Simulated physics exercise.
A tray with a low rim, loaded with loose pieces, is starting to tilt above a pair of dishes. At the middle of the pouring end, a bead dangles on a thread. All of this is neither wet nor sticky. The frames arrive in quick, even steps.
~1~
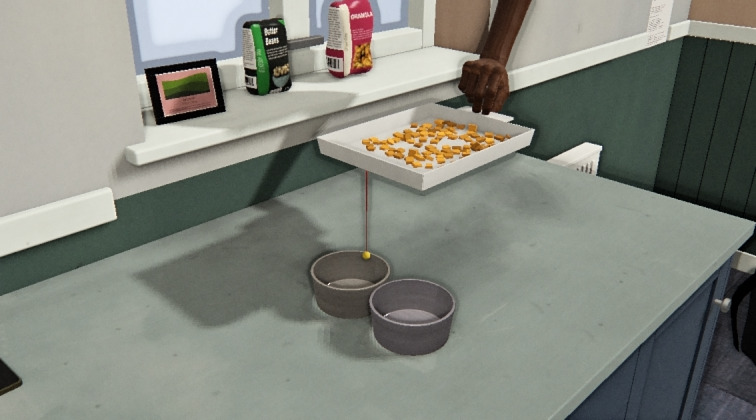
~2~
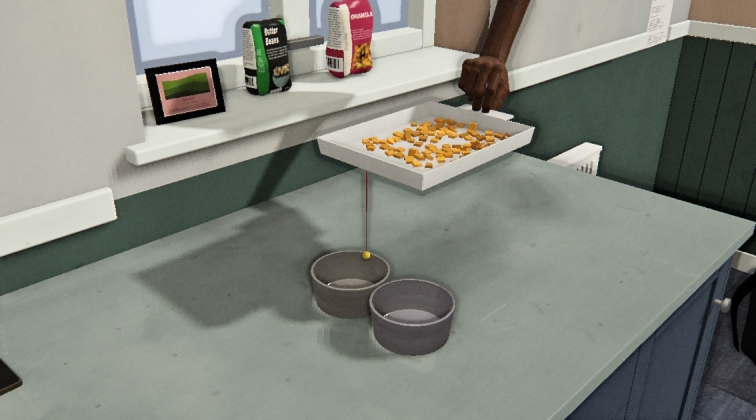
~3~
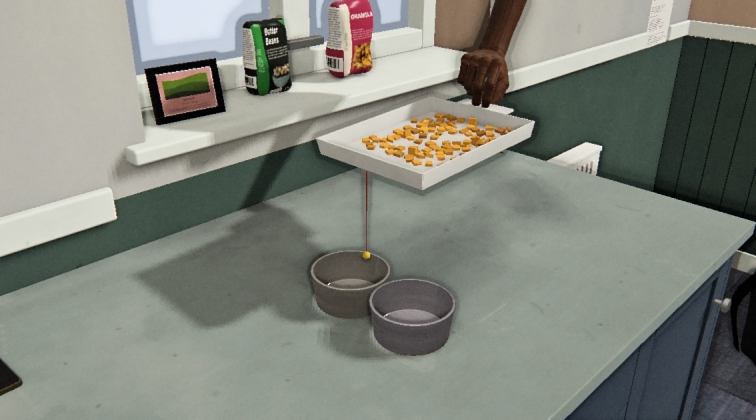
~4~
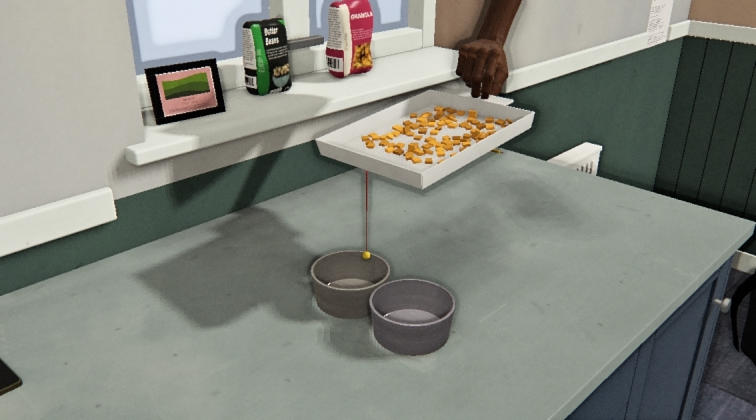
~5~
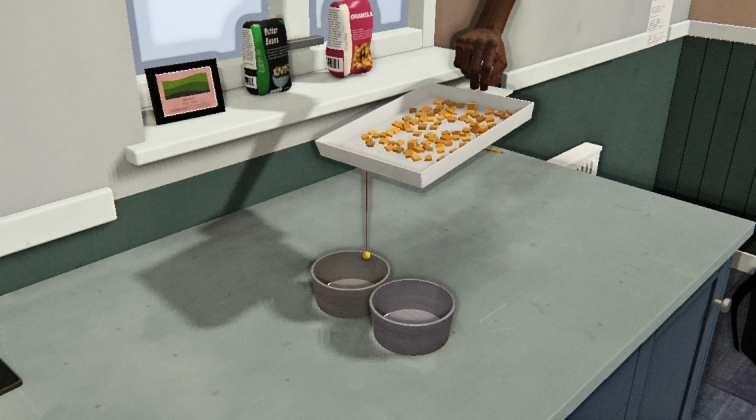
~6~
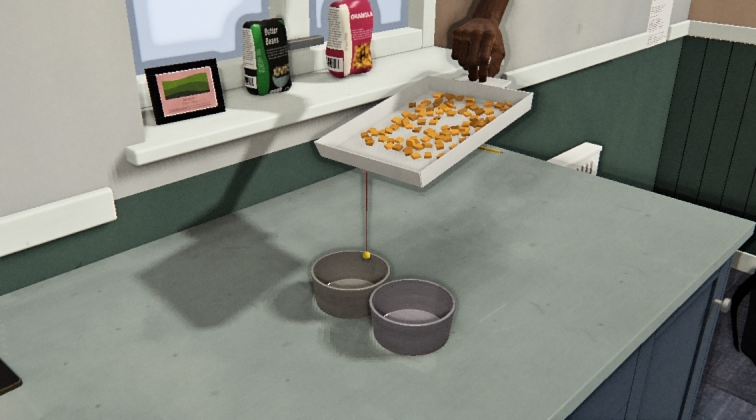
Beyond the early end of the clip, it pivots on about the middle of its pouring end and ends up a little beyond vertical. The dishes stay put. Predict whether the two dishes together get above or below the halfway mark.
Below.
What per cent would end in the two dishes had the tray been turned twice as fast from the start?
It would be around 30 percent.
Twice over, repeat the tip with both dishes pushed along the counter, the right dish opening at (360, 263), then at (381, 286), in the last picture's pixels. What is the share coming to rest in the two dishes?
Trial 1 around 40 percent, trial 2 around 90 percent.
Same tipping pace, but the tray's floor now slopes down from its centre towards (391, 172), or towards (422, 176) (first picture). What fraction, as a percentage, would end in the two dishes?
Shares, approx.: 70 %, then 80 %.
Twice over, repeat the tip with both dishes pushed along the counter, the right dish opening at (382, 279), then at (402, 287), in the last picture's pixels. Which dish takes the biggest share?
Result, try one: The left of the two; try two: The left of the two.
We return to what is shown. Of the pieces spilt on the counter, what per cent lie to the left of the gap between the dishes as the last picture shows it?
100 per cent, roughly.
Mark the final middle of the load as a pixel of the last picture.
Near pixel (314, 292).
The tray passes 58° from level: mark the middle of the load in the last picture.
I'd put the middle of the pieces at roughly (365, 143).
Soon after the last picture, tray tipped steeply; nearly all on the tray; a stray few in the air.
A little later, tray tipped right over; nearly all on the tray; a stray few outside both.
Later still, tray tipped past a quarter turn; about a third in the left dish; about two thirds outside both.
At rest, tray tipped past a quarter turn; none in the right dish; about a third in the left dish; about two thirds outside both.
